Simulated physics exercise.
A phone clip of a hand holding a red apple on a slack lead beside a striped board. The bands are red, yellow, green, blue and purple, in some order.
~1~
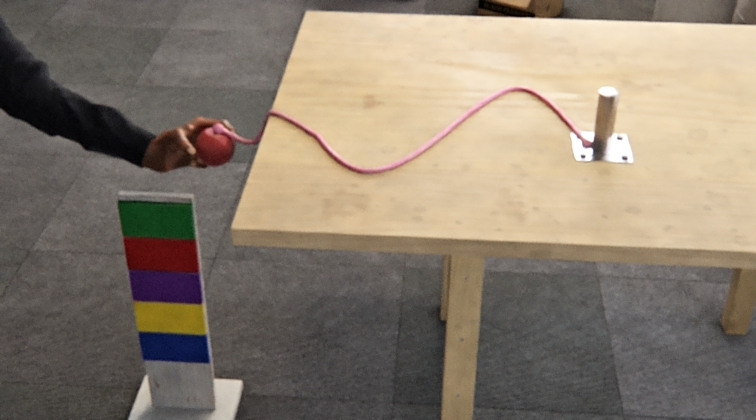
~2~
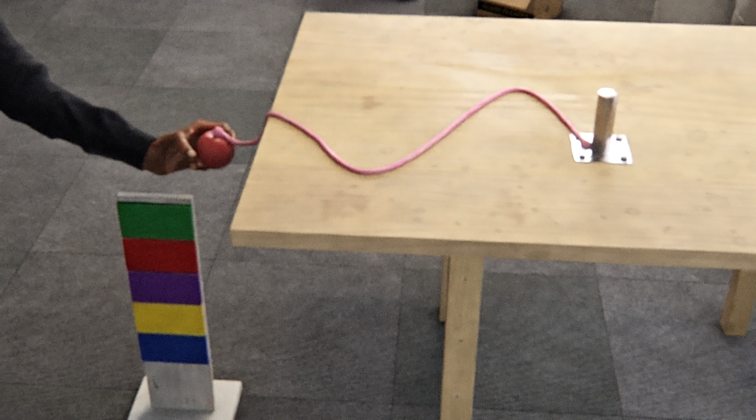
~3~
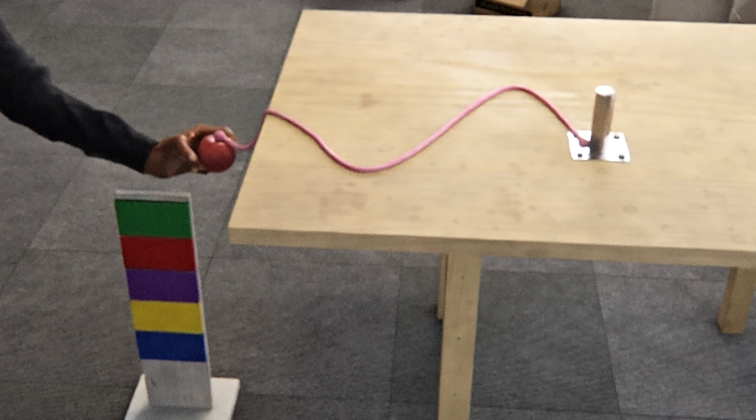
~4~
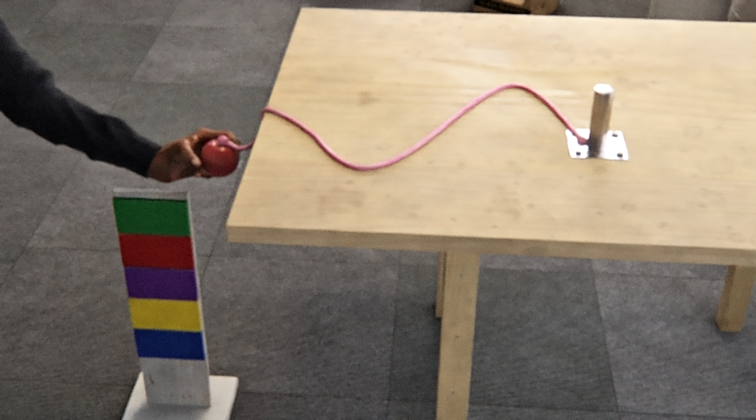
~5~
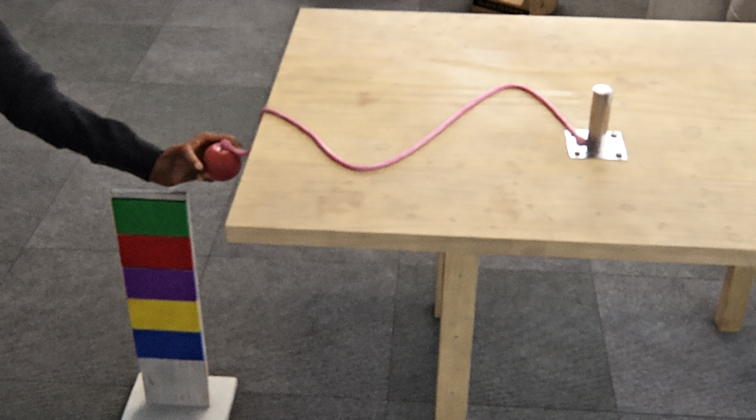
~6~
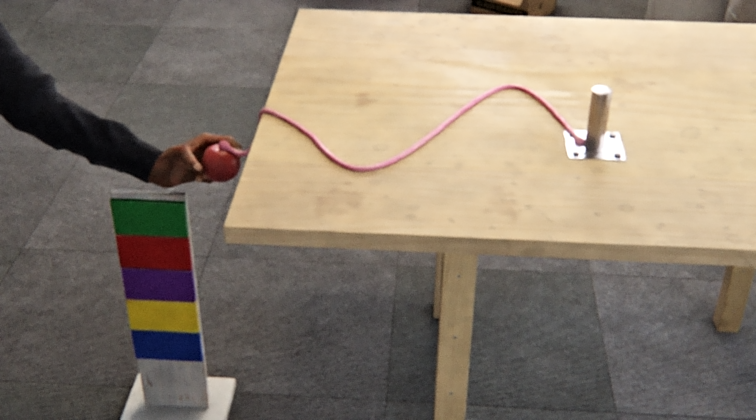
On a grey-carpeted floor beside a wooden table, a hand holds a round red object above an upright board of coloured bands, with a slack pink cord curving across the tabletop to a metal post. The hand barely moves at first, then dips very slightly, still gripping the object, while the cord keeps its wavy shape.
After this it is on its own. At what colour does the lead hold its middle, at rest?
The lead holds its middle at blue.
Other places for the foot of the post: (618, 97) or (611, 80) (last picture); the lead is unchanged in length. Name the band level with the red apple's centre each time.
One after the other, yellow; yellow.
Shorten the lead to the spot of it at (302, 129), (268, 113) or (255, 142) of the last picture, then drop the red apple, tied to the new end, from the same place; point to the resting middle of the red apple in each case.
Try by try, around (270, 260), (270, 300) and (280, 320).
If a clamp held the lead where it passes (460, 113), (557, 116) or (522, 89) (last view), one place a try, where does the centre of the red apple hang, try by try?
About (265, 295), (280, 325) and (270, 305).
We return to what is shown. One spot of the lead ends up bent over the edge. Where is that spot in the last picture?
That spot is around (406, 153).
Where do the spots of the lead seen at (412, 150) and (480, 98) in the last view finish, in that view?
The first at (268, 108), the second at (394, 120).
Soon after, apple near (288, 350); level with blue.
Then, apple near (273, 347); level with blue.
At rest, apple near (283, 349); level with blue. At blue.
